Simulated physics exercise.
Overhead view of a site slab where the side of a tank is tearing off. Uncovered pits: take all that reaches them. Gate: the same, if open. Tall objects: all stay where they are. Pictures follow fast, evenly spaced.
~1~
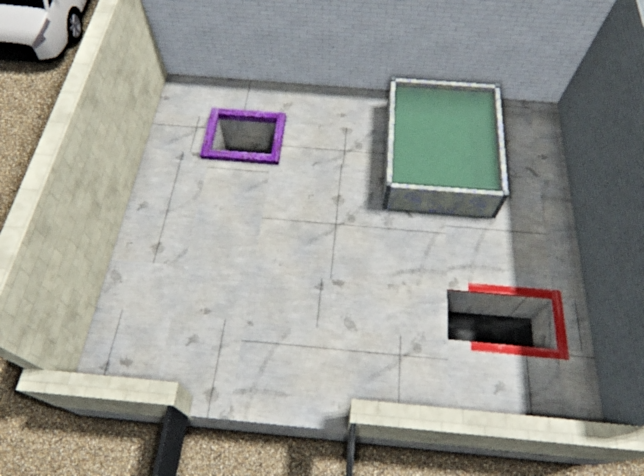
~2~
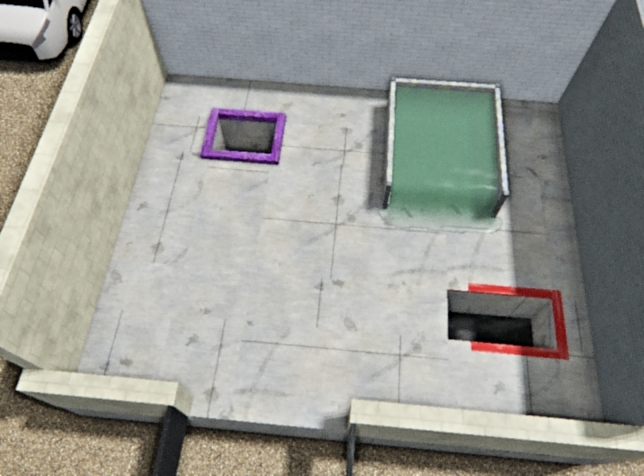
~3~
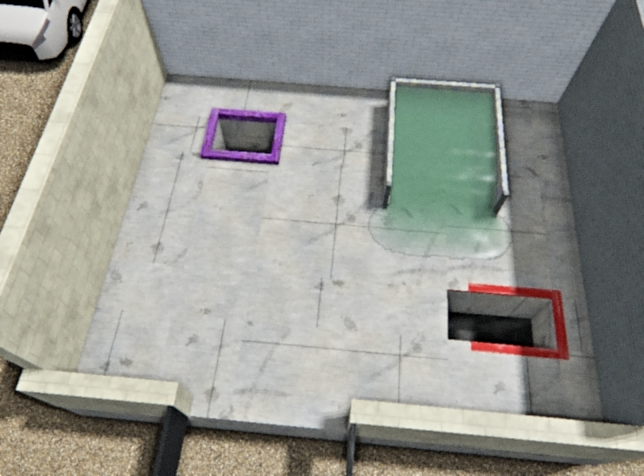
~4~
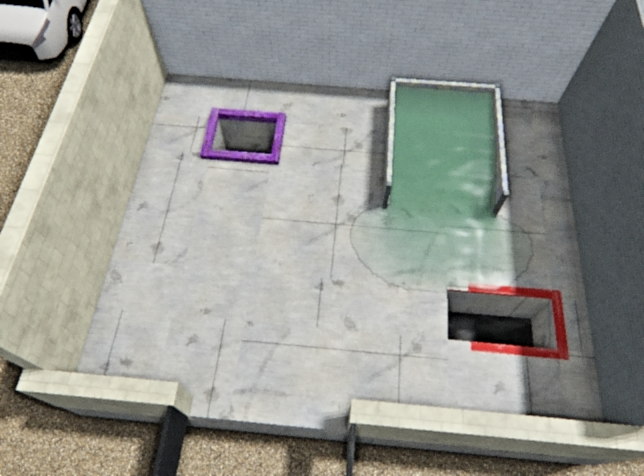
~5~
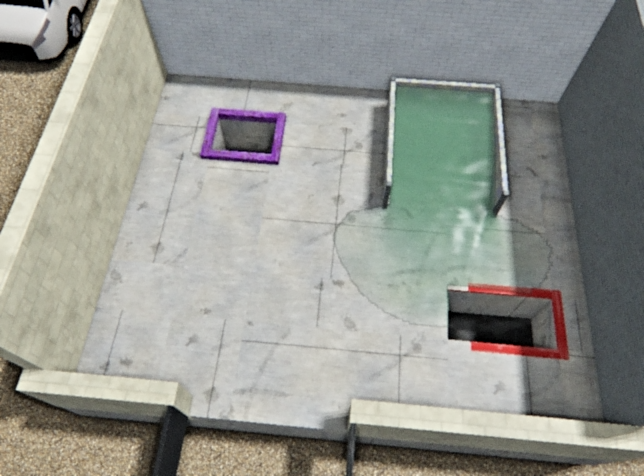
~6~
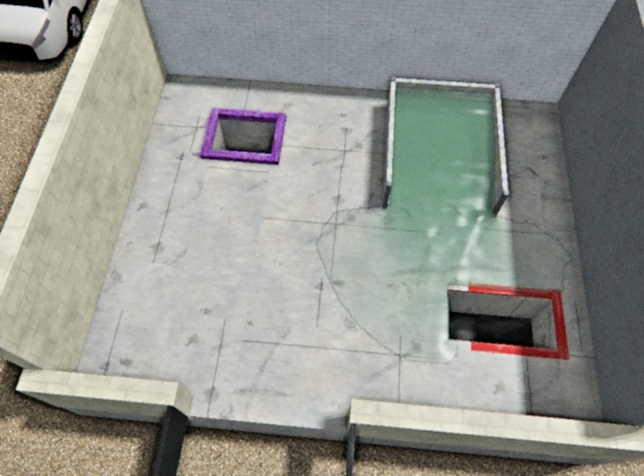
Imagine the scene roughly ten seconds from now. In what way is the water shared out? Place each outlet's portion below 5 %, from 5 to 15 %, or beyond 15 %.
In order: The gate pulls in a good deal - past fifteen per cent, the red pit pulls in a good deal - past fifteen per cent, the purple pit pulls in barely a drop - beneath five per cent.
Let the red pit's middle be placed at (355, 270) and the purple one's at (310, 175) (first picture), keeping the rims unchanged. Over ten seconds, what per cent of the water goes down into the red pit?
Share, red pit, approx.: 35 in a hundred.
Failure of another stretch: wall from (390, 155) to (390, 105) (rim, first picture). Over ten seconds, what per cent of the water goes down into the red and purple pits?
In percent: Red 2, purple 12.
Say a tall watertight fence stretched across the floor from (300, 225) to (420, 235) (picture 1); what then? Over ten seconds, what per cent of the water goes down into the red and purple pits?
Red 60 %, purple 0 %.
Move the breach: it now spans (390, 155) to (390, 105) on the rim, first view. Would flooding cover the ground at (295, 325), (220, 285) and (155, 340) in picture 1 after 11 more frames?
First spot spared, second spot submerged, third spot spared.
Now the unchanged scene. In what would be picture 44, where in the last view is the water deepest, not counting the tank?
Check roughly (595, 434).
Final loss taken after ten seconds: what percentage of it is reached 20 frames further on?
About 60 per cent.
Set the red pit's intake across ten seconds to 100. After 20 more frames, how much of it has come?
About 65 %.
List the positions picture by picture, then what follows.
The first frame shows the open tank at (445, 137) is whole and still.
In the second frame, the front is at (495, 224), out from the gap at (441, 204).
In the third frame, the front is at (500, 246), out from the gap at (440, 205).
In the fourth frame, water pours out at (440, 206) and has run to (507, 278).
In the fifth frame, the front is at (409, 316), out from the gap at (440, 206).
In the sixth frame, the front is at (408, 352), out from the gap at (440, 206).
A moment on, water covers 25 % of the floor; the gate 0 %, the red pit 12 %, the purple pit 0 %.
Next, water covers 35 % of the floor; the gate 2 %, the red pit 25 %, the purple pit 0 %.
Then, water covers 35 % of the floor; the gate 9 %, the red pit 35 %, the purple pit 0 %.
Later, water covers 45 % of the floor; the gate 15 %, the red pit 48 %, the purple pit 0 %.
In the end, water covers 40 % of the floor; the gate 17 %, the red pit 56 %, the purple pit 0 %.
